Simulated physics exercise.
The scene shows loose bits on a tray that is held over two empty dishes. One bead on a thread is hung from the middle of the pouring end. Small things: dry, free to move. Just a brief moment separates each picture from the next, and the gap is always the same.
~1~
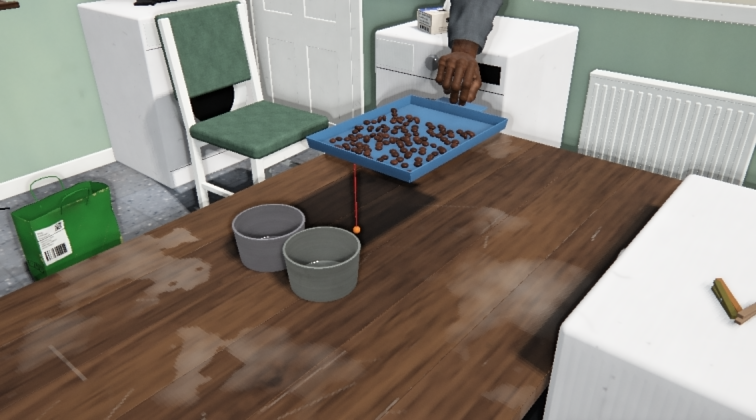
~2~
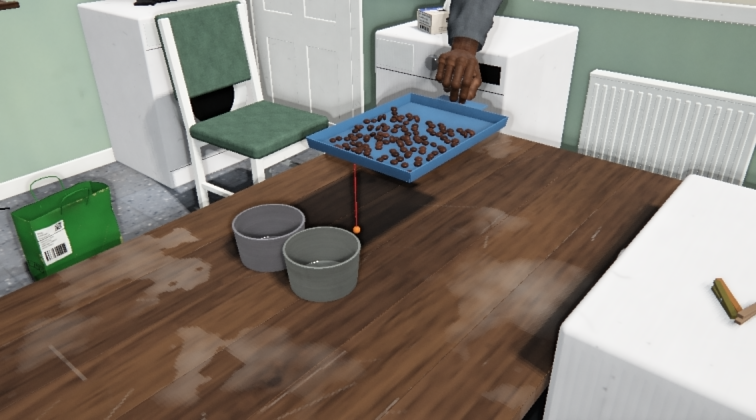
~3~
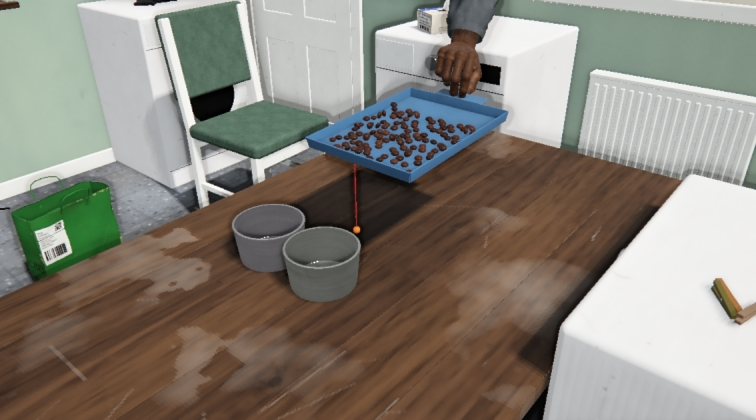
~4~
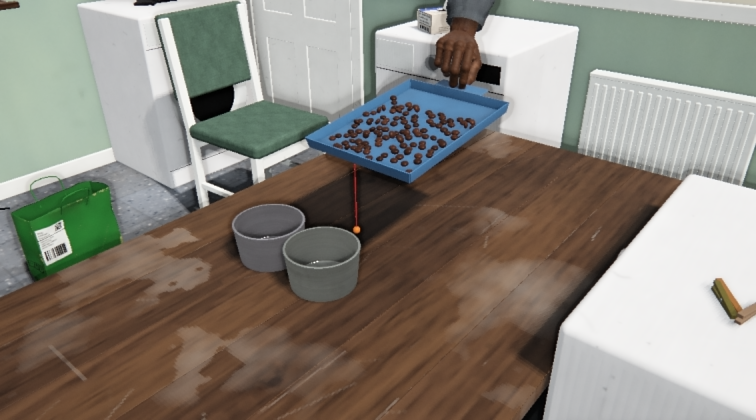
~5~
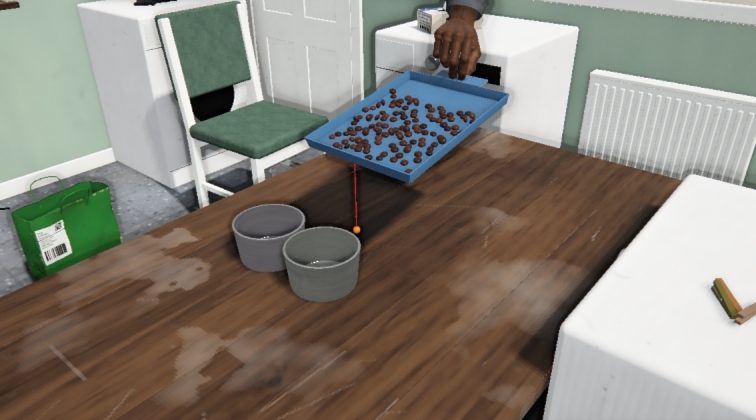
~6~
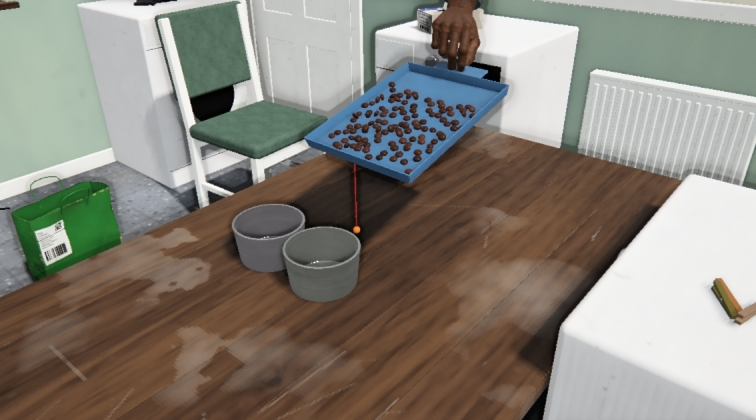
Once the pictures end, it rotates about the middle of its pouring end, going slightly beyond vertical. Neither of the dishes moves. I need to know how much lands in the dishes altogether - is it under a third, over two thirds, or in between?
Altogether it comes to between a third and two thirds.
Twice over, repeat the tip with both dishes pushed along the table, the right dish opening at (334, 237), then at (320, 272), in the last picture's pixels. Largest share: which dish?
In order: The right-hand one. Then: The right-hand one.
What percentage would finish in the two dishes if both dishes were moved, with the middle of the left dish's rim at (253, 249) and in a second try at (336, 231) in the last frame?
10 %, 50 %.
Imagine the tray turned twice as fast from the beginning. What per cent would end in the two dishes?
It would be close to 50 per cent.
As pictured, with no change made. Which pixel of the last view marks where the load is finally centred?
Around (332, 286), give or take.
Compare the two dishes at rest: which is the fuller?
It is the right-hand dish.
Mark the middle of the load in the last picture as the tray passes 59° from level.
The load is centred about (362, 142).
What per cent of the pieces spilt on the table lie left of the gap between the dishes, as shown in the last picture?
It works out to some 10 per cent.
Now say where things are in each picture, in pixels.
Corners of the pouring end at (309, 137) and (410, 171), level; middle of the load at (403, 139), flat chocolate drops; left dish at (243, 249); right dish at (296, 277); bead on its thread at (357, 230), in the first picture.
Corners of the pouring end at (309, 137) and (410, 171), level; middle of the load at (403, 138), in the second picture.
Corners of the pouring end at (308, 137) and (410, 172), tipped barely, level across its low end; middle of the load at (403, 136), in the third picture.
Corners of the pouring end at (308, 137) and (409, 172), tipped a little, level across its low end; middle of the load at (403, 132), in the fourth picture.
Corners of the pouring end at (307, 137) and (409, 173), tipped a little, level across its low end; middle of the load at (402, 128), in the fifth picture.
Corners of the pouring end at (307, 137) and (409, 174), tipped a little, level across its low end; middle of the load at (402, 124); left dish at (243, 249); right dish at (296, 277), in the sixth picture.
Soon after the last picture, tray tipped steeply; nearly all on the tray; a stray few in the air.
A little later, tray tipped right over; about half on the tray; a small part in the right dish; a small part outside both; about a quarter in the air.
Later still, tray tipped past a quarter turn; about half in the right dish; about half outside both.
At rest, tray tipped past a quarter turn; about half in the right dish; none in the left dish; about half outside both.
